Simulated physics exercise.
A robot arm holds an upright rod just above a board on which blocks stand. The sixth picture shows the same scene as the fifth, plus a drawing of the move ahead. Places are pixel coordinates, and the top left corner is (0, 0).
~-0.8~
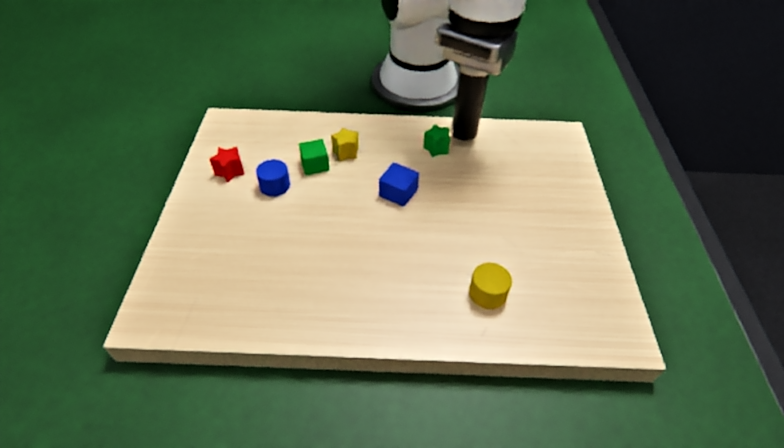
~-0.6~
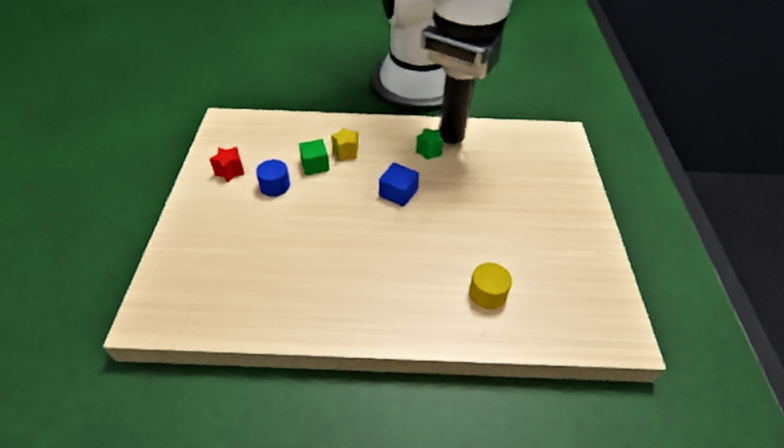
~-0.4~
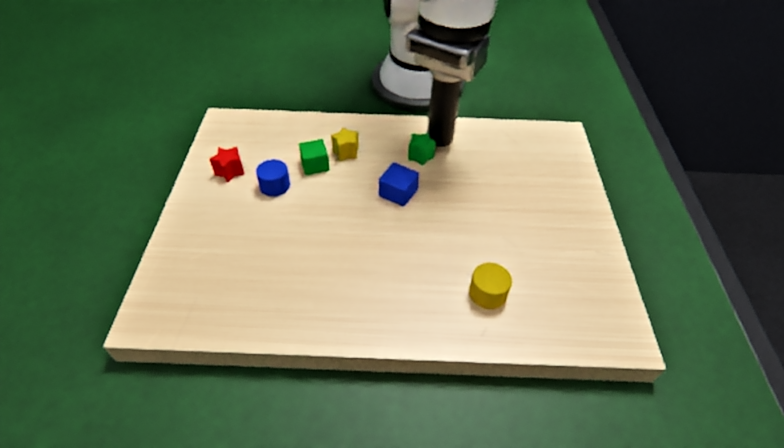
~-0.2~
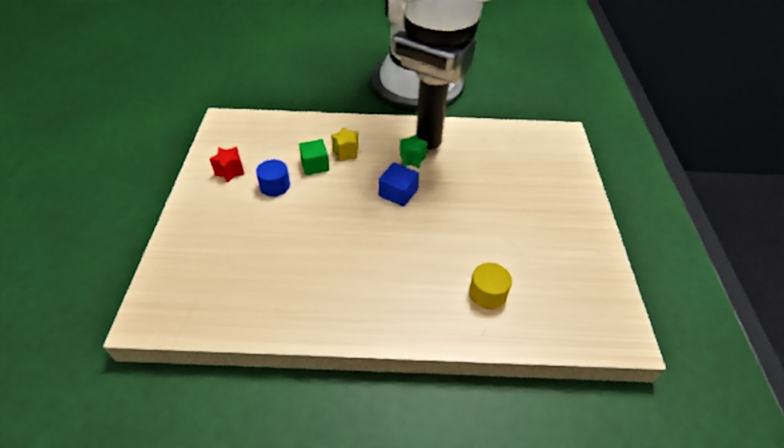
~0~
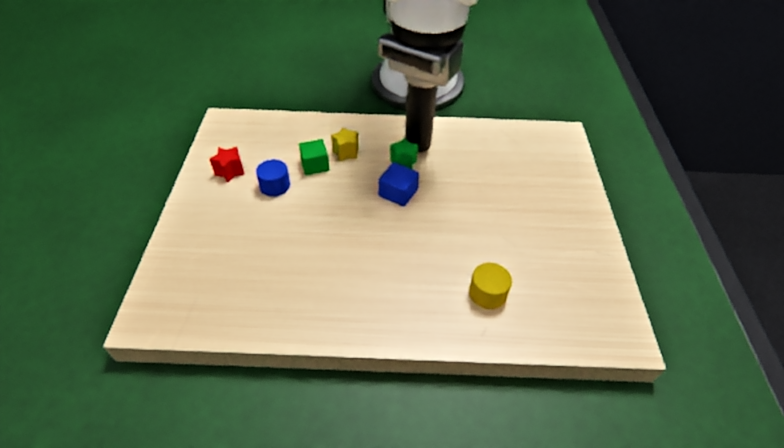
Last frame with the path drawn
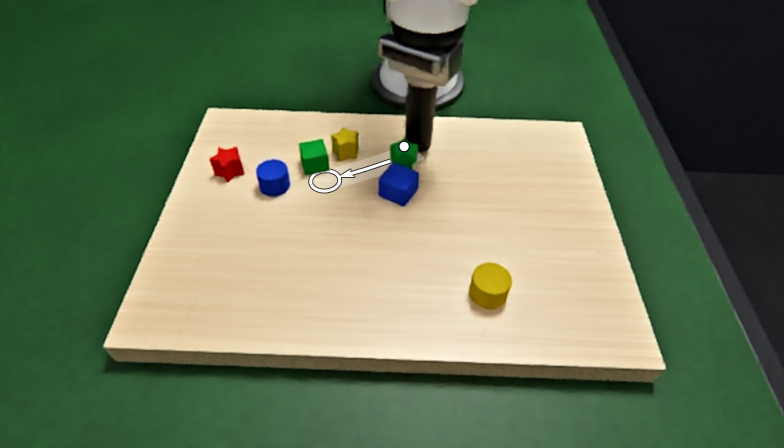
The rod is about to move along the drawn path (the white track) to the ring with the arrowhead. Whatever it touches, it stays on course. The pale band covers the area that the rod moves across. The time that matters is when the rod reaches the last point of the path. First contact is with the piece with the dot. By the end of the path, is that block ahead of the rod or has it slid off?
It lies beside or behind the rod.
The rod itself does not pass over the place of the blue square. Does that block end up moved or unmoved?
It is shifted.
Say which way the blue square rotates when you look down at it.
Bird's-eye view: Counterclockwise.
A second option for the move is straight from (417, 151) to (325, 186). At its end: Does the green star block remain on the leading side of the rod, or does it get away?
Looking at the end of the path, the green star block has slipped free of the rod.
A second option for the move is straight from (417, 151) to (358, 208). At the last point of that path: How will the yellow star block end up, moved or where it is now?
Here the yellow star block stays on its spot.
The line goes from (417, 151) via (374, 167), ending at (325, 181); the dot is on the green star block.
The first path, step by step. One third of the way, rod at (388, 155); blue square at (395, 179), turned 25° anticlockwise; green star block at (377, 160), turned 15° anticlockwise.
Two thirds of the way, rod at (357, 165); blue square at (393, 182), turned 50° anticlockwise; green star block at (360, 175), turned 70° anticlockwise.
At the end, rod at (324, 174); green square at (305, 147), turned 30° clockwise; yellow star block unmoved; blue square at (393, 182), turned 50° anticlockwise; green star block at (360, 175), turned 70° anticlockwise.
